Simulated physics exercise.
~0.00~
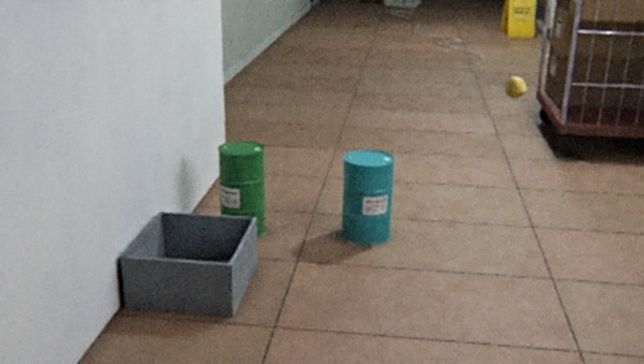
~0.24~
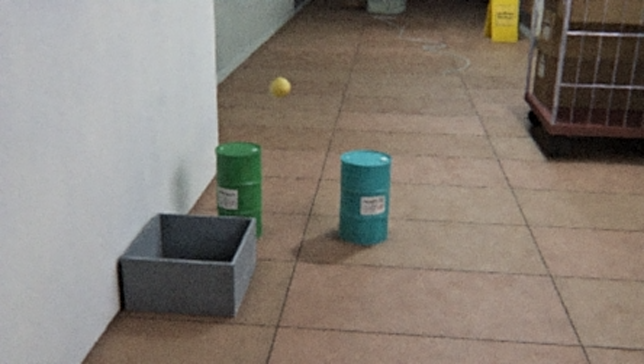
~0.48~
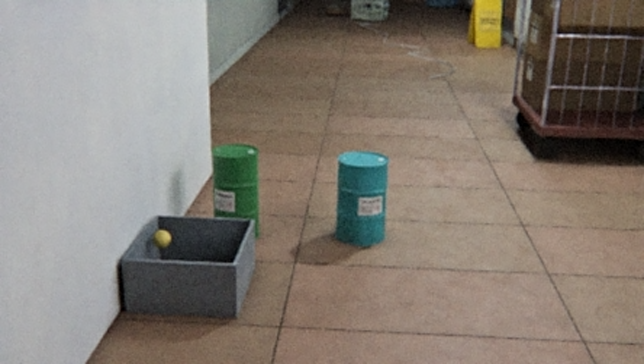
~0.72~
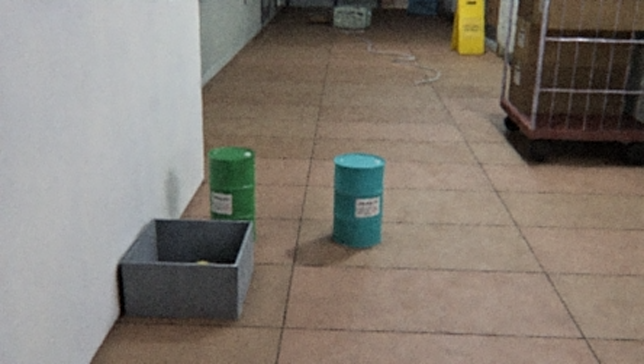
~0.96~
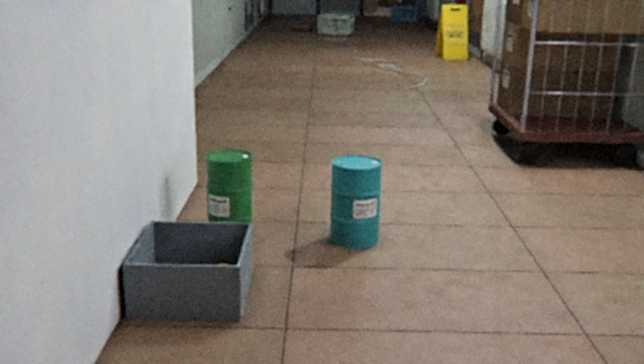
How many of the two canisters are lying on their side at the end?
None of them are; the green canister and the turquoise canister both still stand upright.
